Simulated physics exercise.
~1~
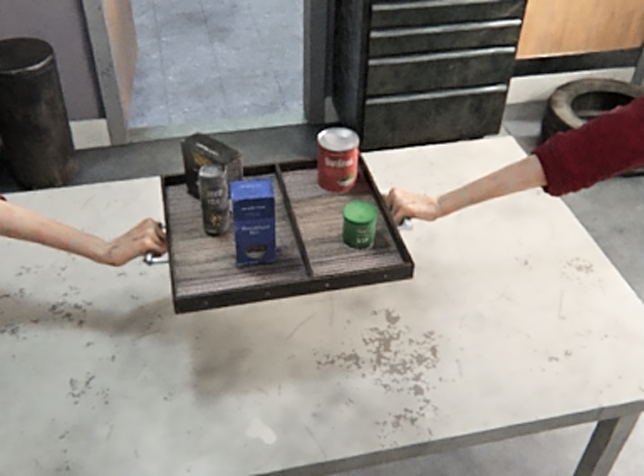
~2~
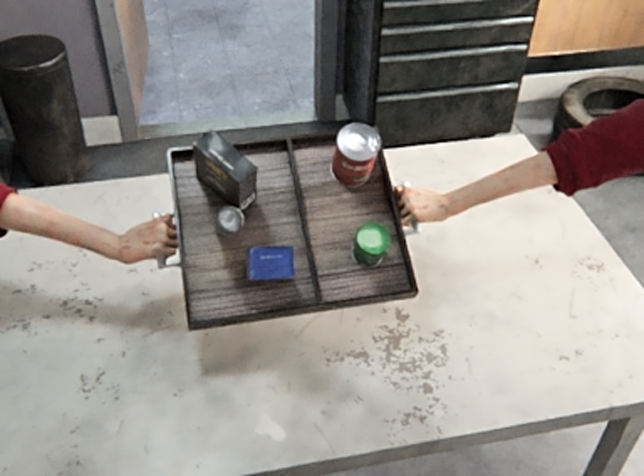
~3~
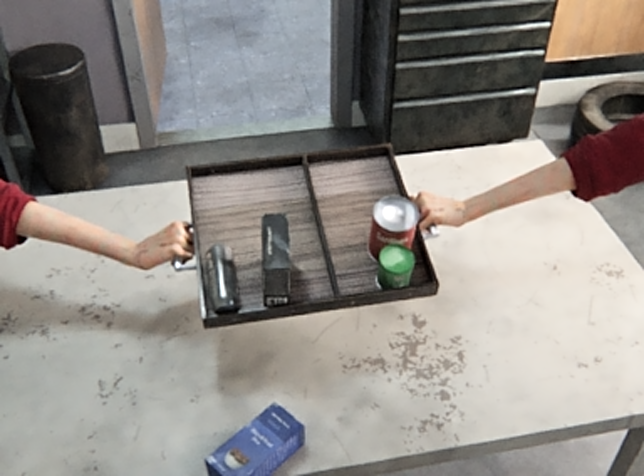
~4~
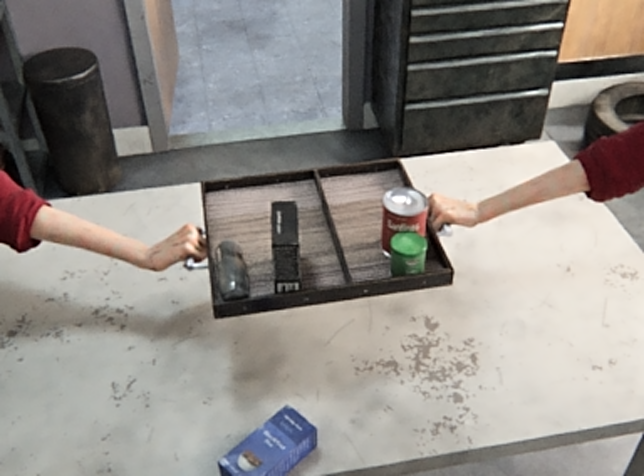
Two hands in red sleeves hold a dark divided tray by its handles above a worn white table, seen from above in a workshop-like room. A black packet, a grey can and a blue carton stand left of the cross bar, with a red tin and a green tin on the right. The tray tips its near edge down, and the items lean and slide towards that edge. The blue carton goes over the rim and lands on its side on the table. As the tray levels, the can lies on its side, while the packet and both tins end upright near the front.
